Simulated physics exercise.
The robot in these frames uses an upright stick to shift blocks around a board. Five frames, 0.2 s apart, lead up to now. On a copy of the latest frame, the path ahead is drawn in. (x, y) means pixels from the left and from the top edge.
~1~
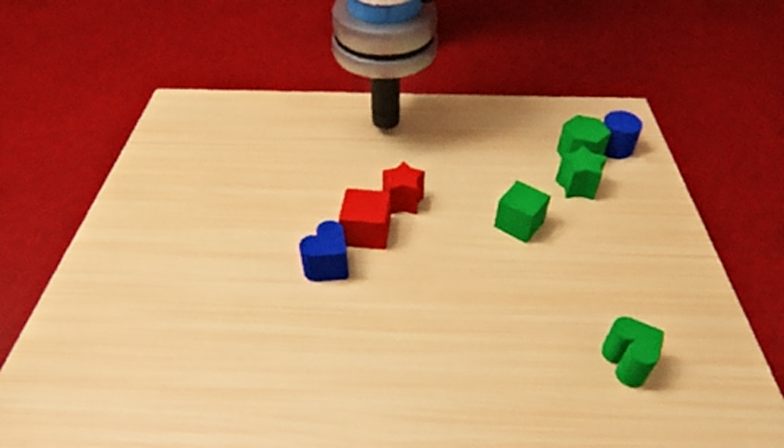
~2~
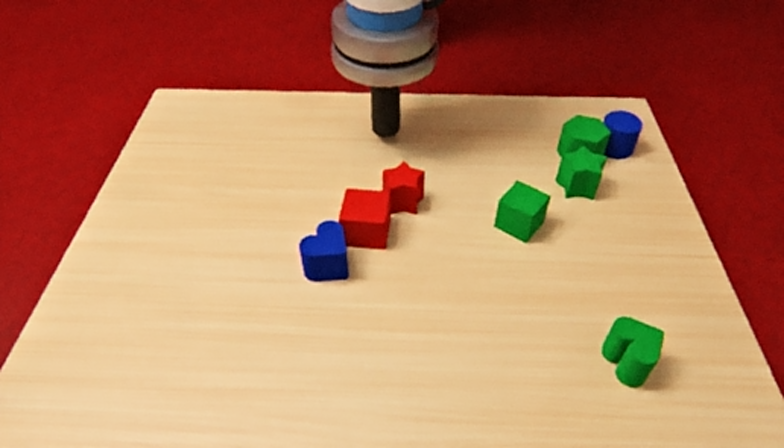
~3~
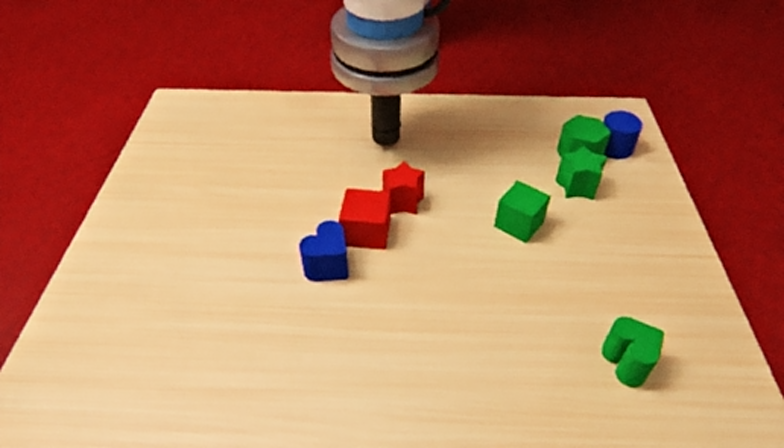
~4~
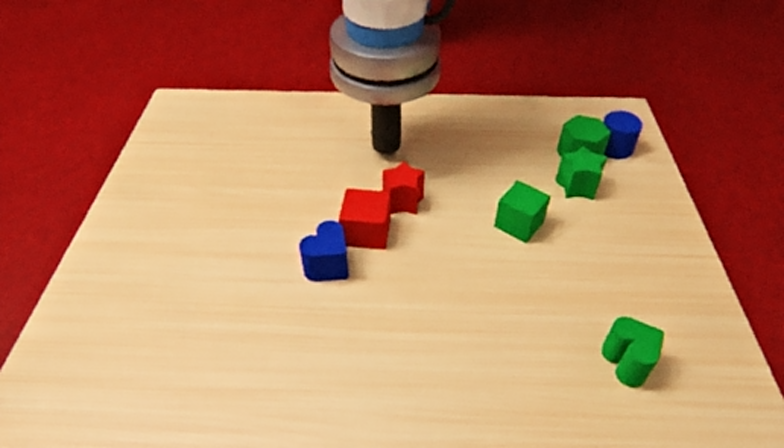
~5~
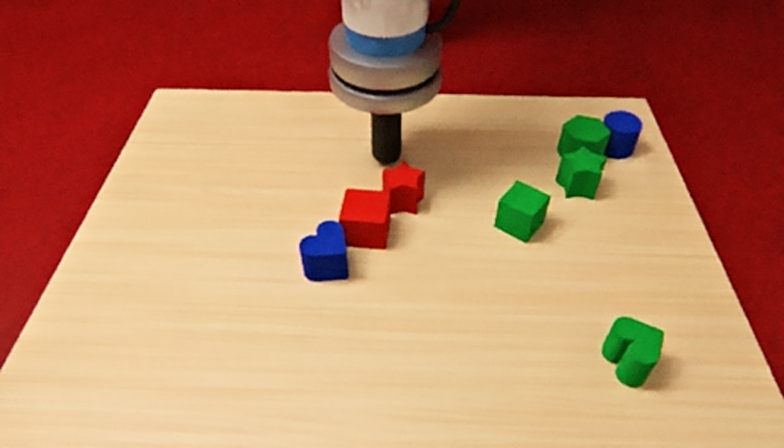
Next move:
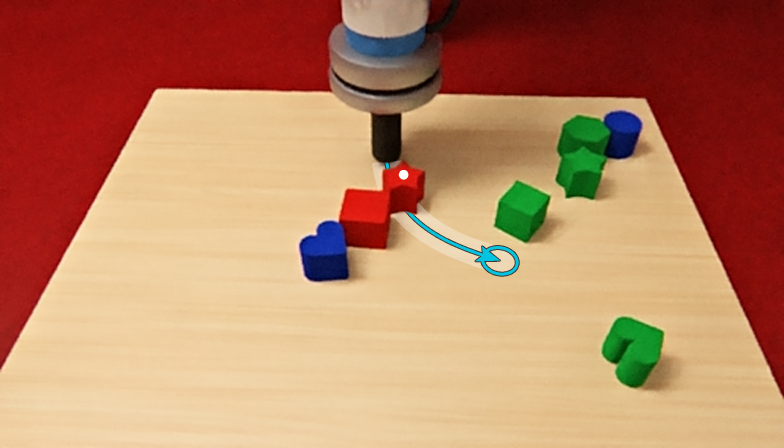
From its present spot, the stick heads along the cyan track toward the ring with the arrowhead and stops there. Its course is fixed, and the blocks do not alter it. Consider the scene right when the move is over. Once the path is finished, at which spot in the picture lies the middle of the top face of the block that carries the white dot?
It comes to (471, 251).
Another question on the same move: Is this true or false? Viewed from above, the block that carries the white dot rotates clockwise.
The statement is true.
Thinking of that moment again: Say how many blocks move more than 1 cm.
The result: One block.
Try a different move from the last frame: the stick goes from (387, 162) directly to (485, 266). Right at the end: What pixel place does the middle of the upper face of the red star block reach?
At pixel (412, 202).
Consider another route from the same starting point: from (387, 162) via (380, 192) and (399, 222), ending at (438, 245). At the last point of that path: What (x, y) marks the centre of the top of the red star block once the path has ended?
For the centre of its top, I'd go with (449, 194).
Drawn move, from (387, 162) by way of (400, 201) and (439, 237) to (500, 261); the dot is on the red star block.
The first path, step by step. One third of the way, stick at (400, 194); red star block at (415, 193).
Two thirds of the way, stick at (440, 230); red star block at (454, 234), turned 20° clockwise.
At the end, stick at (501, 253); red square piece still; red star block at (471, 251), turned 70° clockwise.
